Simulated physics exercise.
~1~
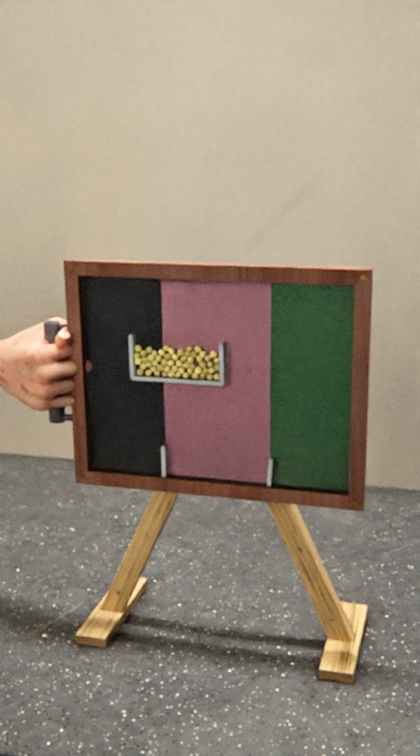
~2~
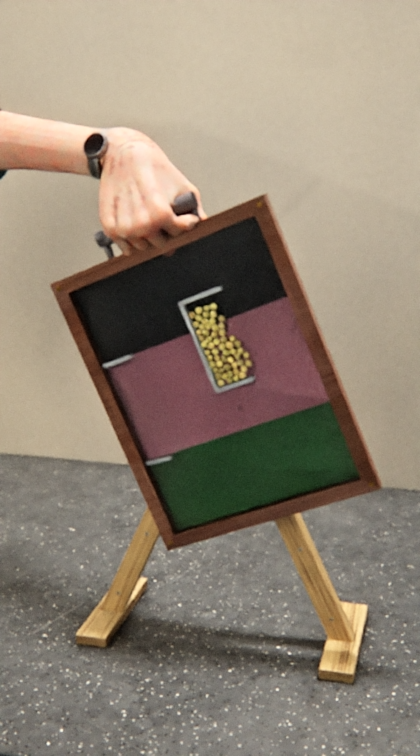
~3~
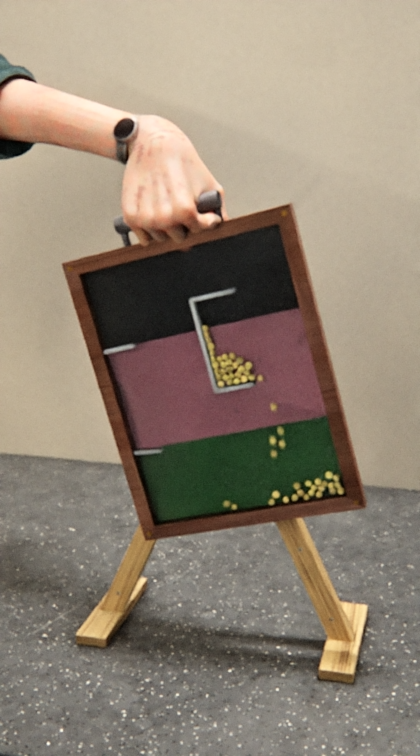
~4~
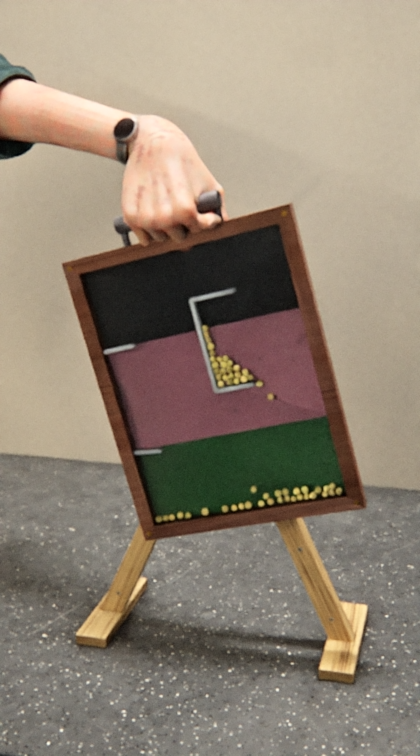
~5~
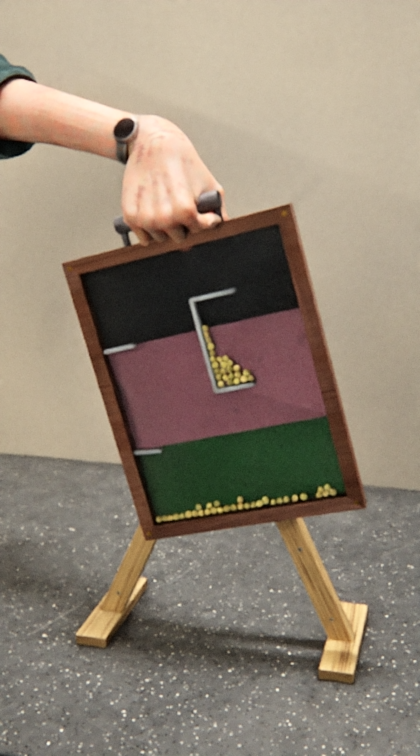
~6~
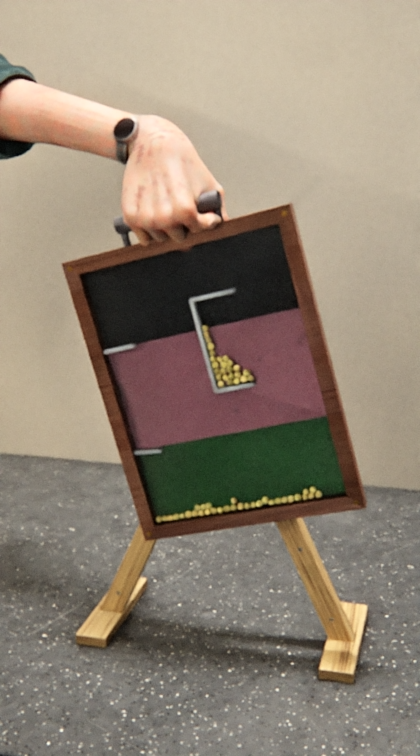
Against a plain beige wall, a shallow framed box with black, pink and green strips stands on wooden legs over a speckled grey floor, a hand gripping a handle at its left. Yellowish beans lie in a small grey tray, mostly over the pink strip. The hand swings the box clockwise until the handles are on top and the tray is tipped nearly on its side. Beans spill out and drop to the lower right, then spread leftward along the bottom edge. The box stays tilted, with a small pile left in the tray on pink and most beans resting on green.
